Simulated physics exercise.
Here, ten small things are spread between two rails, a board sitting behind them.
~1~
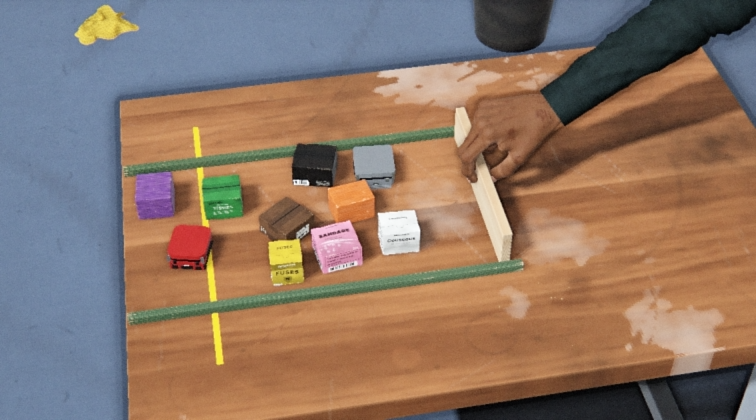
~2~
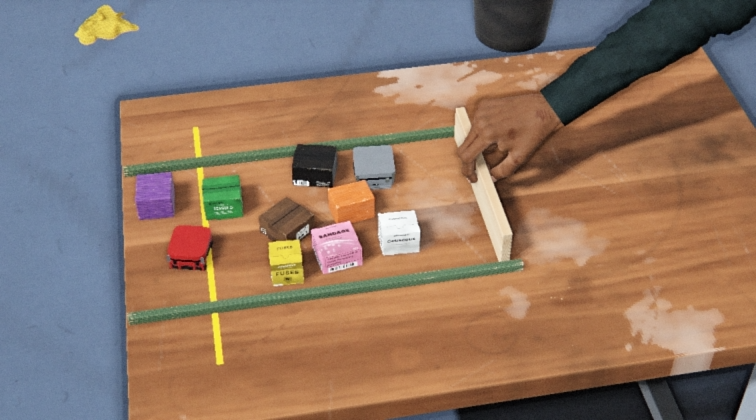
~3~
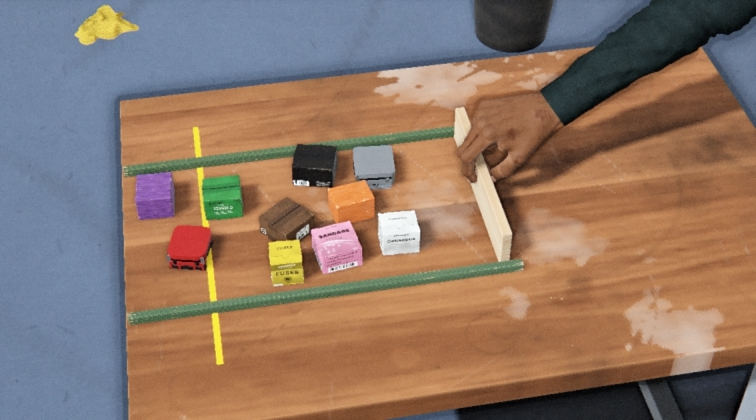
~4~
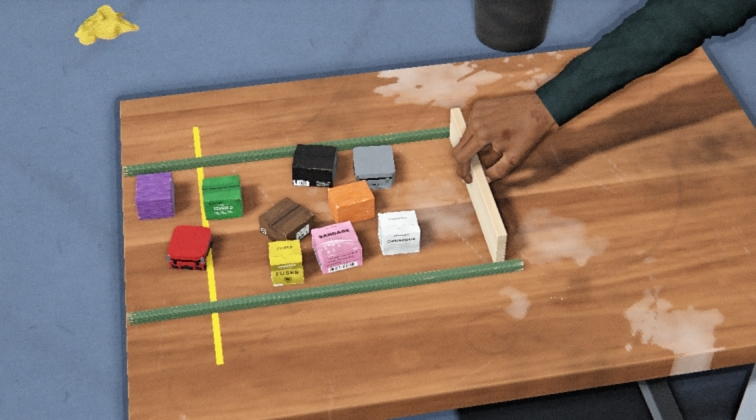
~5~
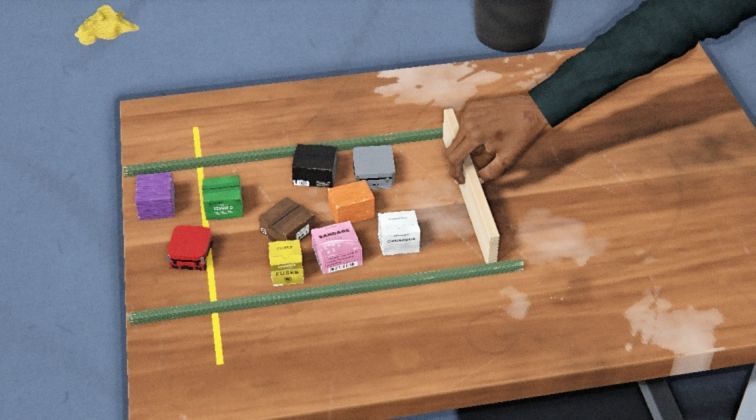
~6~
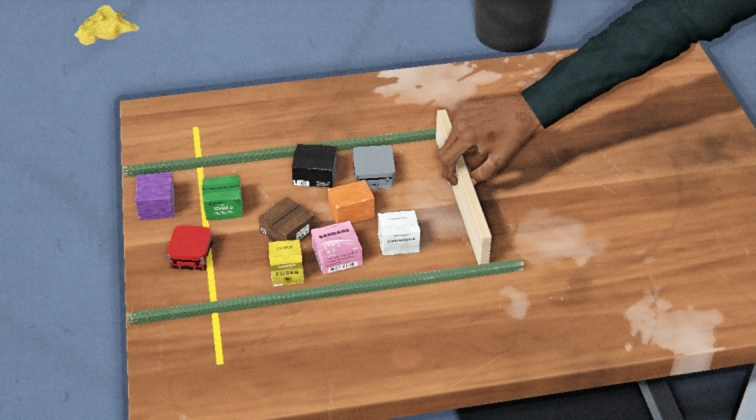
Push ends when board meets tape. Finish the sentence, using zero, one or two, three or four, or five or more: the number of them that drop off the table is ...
The number that drop off the table is three or four.
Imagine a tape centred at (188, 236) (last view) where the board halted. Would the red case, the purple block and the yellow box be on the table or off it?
The red case tumbles off, the purple block drops off, the yellow box comes down.
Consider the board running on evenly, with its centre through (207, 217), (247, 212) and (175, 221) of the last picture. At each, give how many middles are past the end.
Counts by place: 3 / 0 / 7.
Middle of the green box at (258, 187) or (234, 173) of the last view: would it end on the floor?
One place after the other: It keeps its spot; it ends up falling.
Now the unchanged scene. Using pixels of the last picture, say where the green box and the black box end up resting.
First object about (142, 215); second object about (141, 182).
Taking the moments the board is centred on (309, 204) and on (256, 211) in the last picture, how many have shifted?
I count 8 first and 10 after.
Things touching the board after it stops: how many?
Counting them up gives 3.
Soon after, none off yet; purple block at rest near (155, 196); red case at rest near (191, 248); green box at rest near (222, 198).
In the end, the number that fall off is three or four; gone, yellow box, red case and purple block.
